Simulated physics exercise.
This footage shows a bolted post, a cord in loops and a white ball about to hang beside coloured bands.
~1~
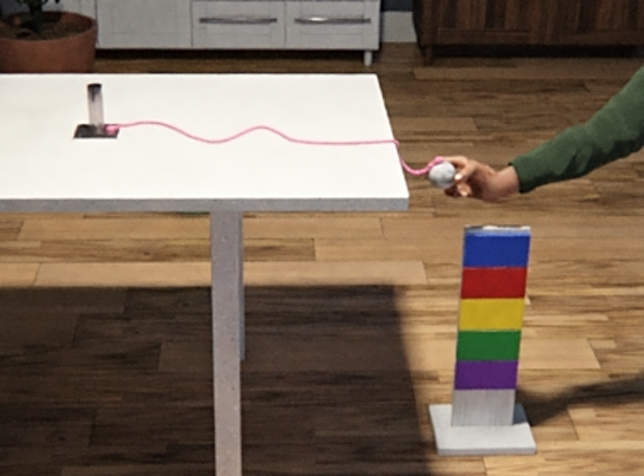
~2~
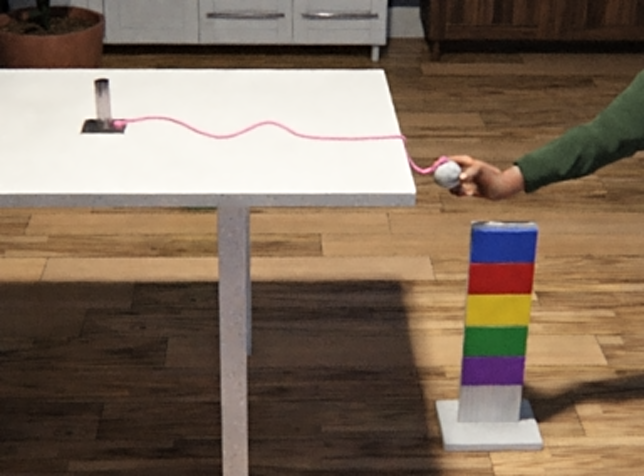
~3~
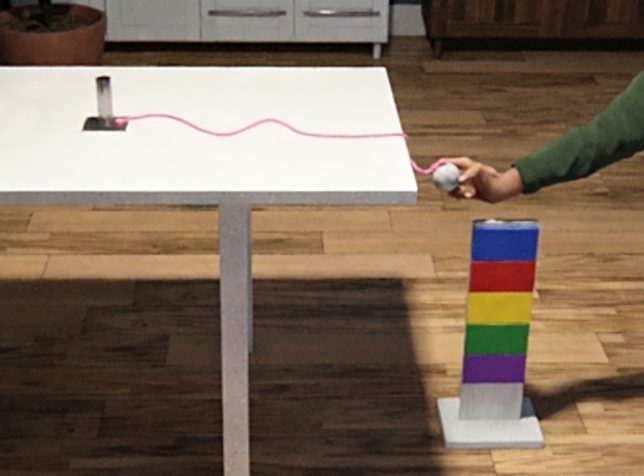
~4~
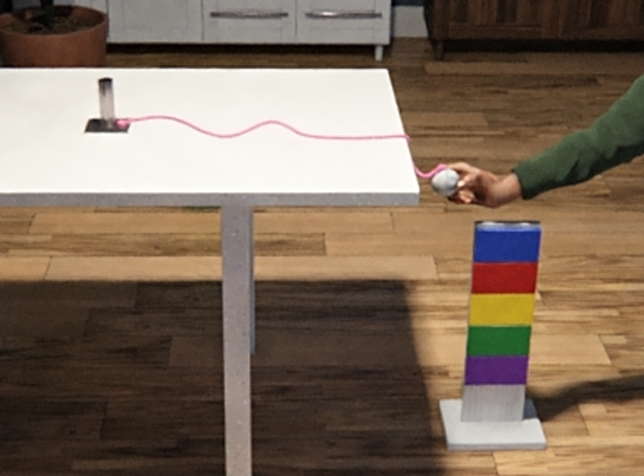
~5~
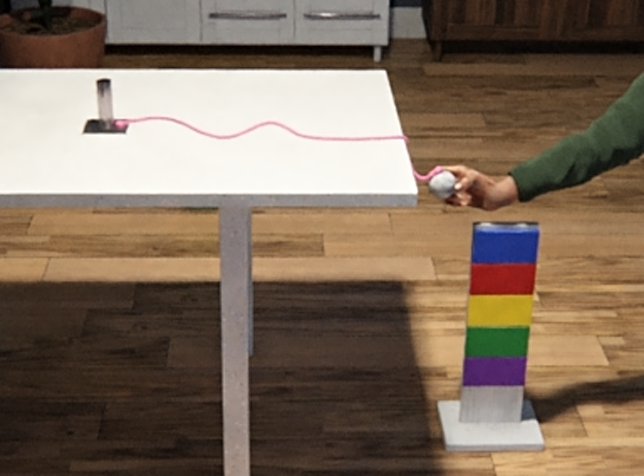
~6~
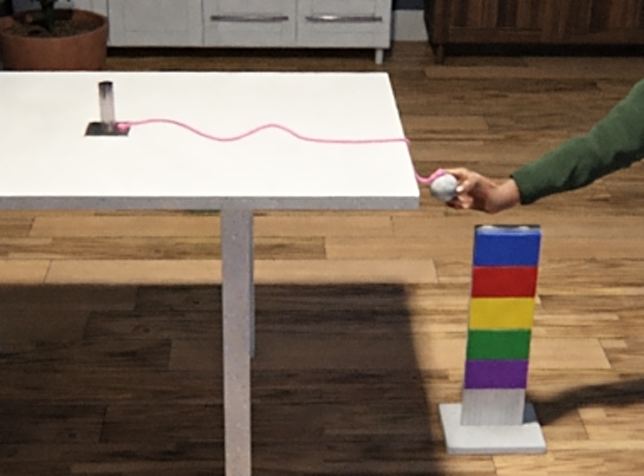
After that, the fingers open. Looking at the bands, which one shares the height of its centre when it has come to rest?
The red one shares that height.
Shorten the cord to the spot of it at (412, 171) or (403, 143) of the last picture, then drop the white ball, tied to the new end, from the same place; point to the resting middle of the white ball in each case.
Taking the tries in order, the answers are (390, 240) and (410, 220).
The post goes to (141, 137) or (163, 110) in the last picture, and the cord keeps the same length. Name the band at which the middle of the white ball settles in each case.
In that order: Yellow; yellow.
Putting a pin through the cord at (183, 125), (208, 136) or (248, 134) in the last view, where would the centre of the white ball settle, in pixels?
For the three tries you'd see (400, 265), (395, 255) and (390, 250).
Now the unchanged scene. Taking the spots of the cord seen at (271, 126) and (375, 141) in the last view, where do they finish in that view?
They finish close to (320, 133) and close to (406, 174).
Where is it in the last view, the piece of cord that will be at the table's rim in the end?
(338, 142), approximately.
Soon after, ball near (419, 271); level with red.
Then, ball near (382, 276); level with red.
Further on, ball near (386, 278); level with red.
At rest, ball near (404, 280); level with red. Its centre hangs level with the red band.
